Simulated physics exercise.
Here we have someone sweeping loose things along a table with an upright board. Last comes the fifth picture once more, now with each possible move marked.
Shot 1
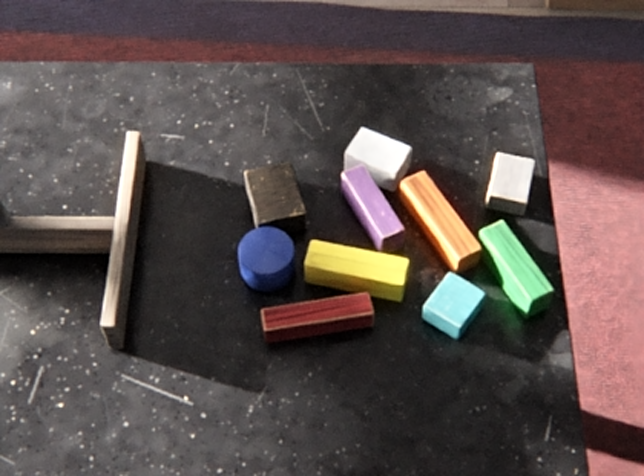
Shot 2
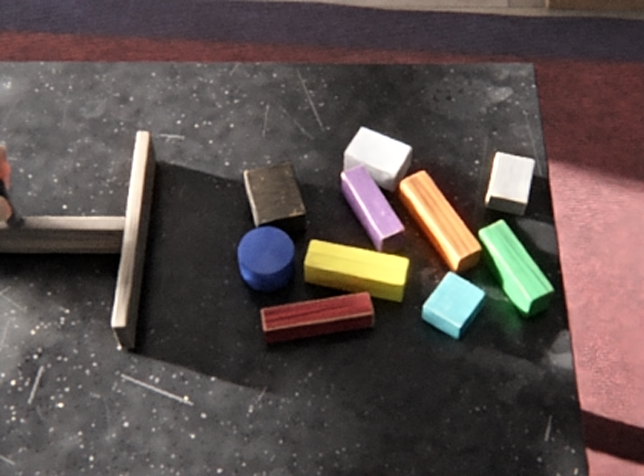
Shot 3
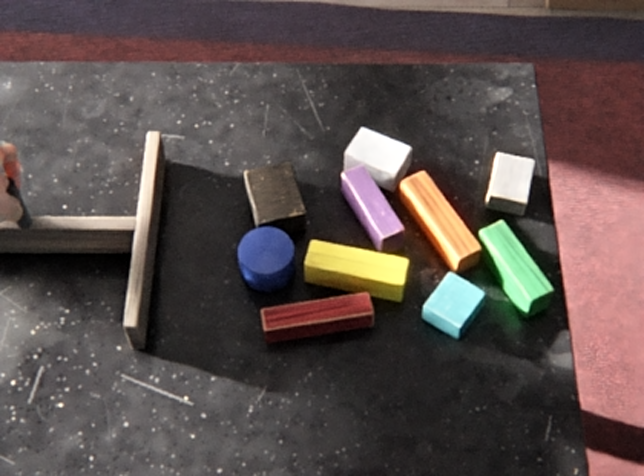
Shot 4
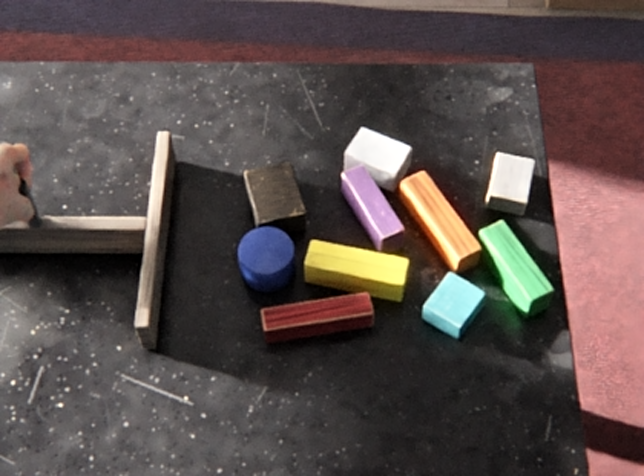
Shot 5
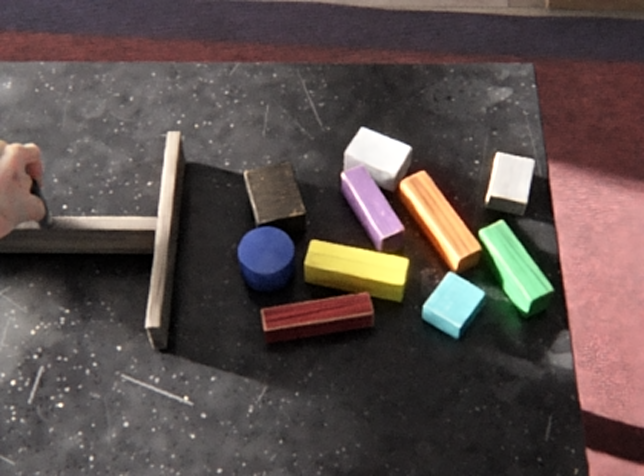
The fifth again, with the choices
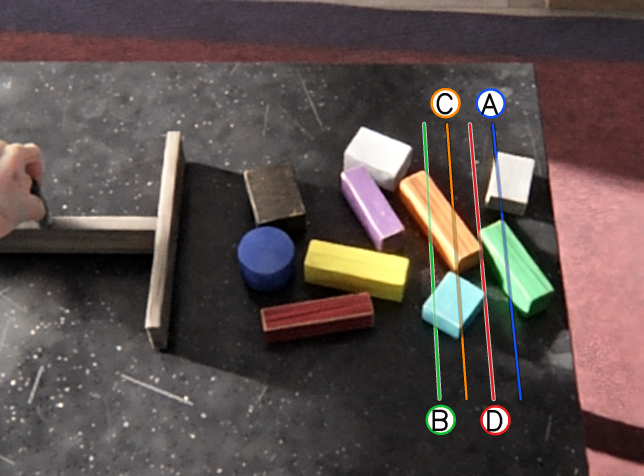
In this clip, a hand comes into view at the left, gripping the handle of an upright board and sliding it slightly rightward across a dark speckled table, while the colourful blocks and blue cylinder stay still, untouched.
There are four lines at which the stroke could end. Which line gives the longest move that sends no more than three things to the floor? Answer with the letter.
At C, and not beyond.
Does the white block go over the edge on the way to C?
No.
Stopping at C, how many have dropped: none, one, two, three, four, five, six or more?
Three.
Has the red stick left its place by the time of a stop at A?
By then, yes.
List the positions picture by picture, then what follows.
The first picture shows blue tin (267, 260); orange stick (440, 222); black block (275, 201).
The second picture shows board (132, 223); yellow stick (357, 271).
The third picture shows board (142, 223); grey block (510, 184).
The fourth picture shows board (154, 223); green stick (514, 269).
The fifth picture shows board (164, 223); white block (378, 159); blue tin (267, 260); orange stick (440, 222).
On the copy, A at (506, 250); B at (431, 250); C at (456, 250); D at (481, 250).
On C. First, board (269, 224); red stick (331, 319); yellow stick (380, 273).
Then, board (375, 224); turquoise block (541, 342); green stick (522, 270).
Finally, board (454, 224); green stick over the edge; grey block over the edge; three fallen.
By contrast, A drops six; B is within the limit but short; D drops four.
